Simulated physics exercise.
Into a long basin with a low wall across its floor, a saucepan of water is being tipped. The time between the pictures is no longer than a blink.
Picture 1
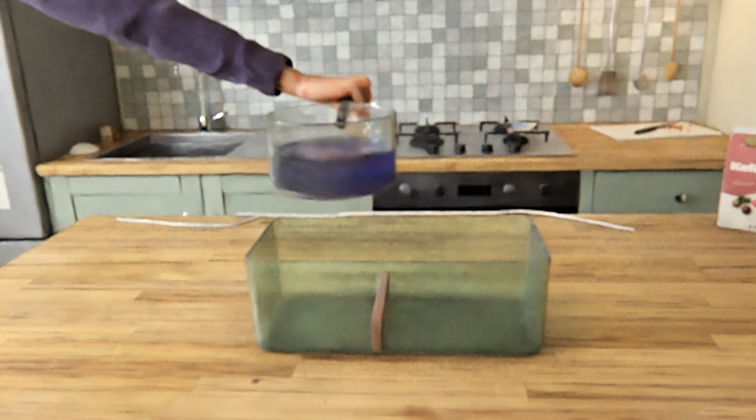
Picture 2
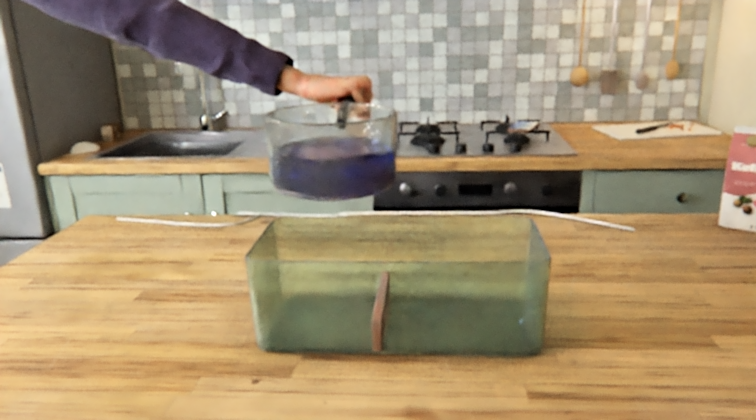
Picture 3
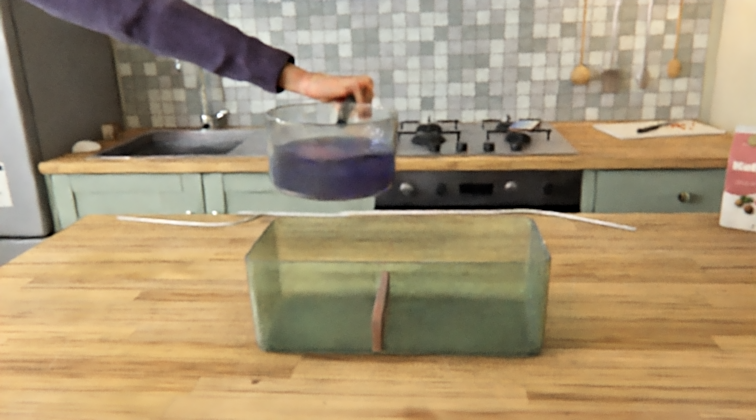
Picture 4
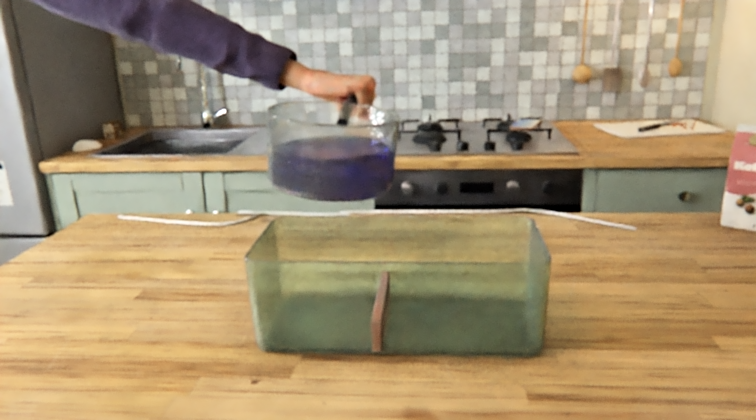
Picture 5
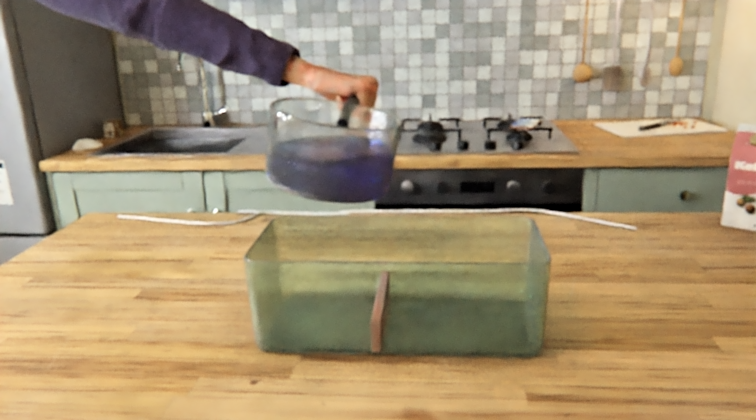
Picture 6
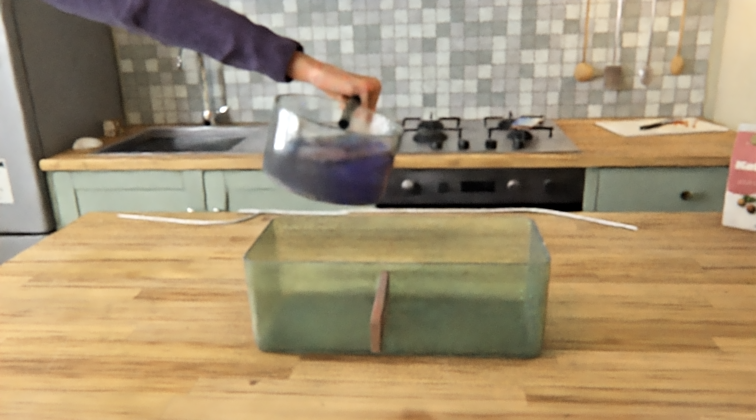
The footage shows a hand in a purple sleeve holding a clear saucepan of bluish-purple water above a long greenish basin with a low brown wall inside; the hand gradually tilts the pan, lowering its right rim slightly.
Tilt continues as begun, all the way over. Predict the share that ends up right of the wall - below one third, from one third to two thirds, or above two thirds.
I reckon what ends right of the wall tops two thirds.
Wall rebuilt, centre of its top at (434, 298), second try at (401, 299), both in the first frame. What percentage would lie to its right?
Around 45 per cent for the first, around 85 per cent for the second.
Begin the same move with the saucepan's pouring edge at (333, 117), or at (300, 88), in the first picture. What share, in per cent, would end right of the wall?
It would come to near 40 per cent, and then near 10 per cent.
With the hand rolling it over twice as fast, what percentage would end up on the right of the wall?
90 per cent or thereabouts.
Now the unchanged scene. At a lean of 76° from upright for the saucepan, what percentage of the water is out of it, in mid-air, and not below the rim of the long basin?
Airborne fraction: Approx. 30 %.
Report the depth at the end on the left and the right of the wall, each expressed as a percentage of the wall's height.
Once it settles, the left reaches around 10 and the right around 60.
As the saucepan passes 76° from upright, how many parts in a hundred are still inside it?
Remaining share, estimated: 65 %.
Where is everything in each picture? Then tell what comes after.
It leans 0°; its right rim is at (395, 114); the water meets the walls at (274, 147) and (393, 146); the long basin's rim runs from (260, 238) to (540, 238); the wall's top is at (381, 295), in the first frame.
It leans 1°; its right rim is at (396, 114); the water meets the walls at (274, 147) and (394, 146), in the second frame.
It leans 3°; its right rim is at (397, 117); the water meets the walls at (274, 147) and (394, 147), in the third frame.
It leans 6°; its right rim is at (399, 121); the water meets the walls at (273, 146) and (394, 147), in the fourth frame.
It leans 11°; its right rim is at (400, 126); the water meets the walls at (272, 146) and (394, 148), in the fifth frame.
It leans 17°; its right rim is at (402, 133); the water meets the walls at (270, 146) and (395, 147), in the sixth frame.
A moment on, the saucepan is tipped on its side and 65 per cent is still to pour, 0 is left of the wall and 8 right of it.
Next, the saucepan is tipped right over and 14 per cent is still to pour, 3 is left of the wall and 75 right of it.
Then the saucepan is tipped right over and 1 per cent is still to pour, 7 is left of the wall and 91 right of it.
Later the saucepan is tipped right over and 0 per cent is still to pour, 7 is left of the wall and 93 right of it.
At rest 7 per cent lies left of the wall, 93 right of it and 0 outside.
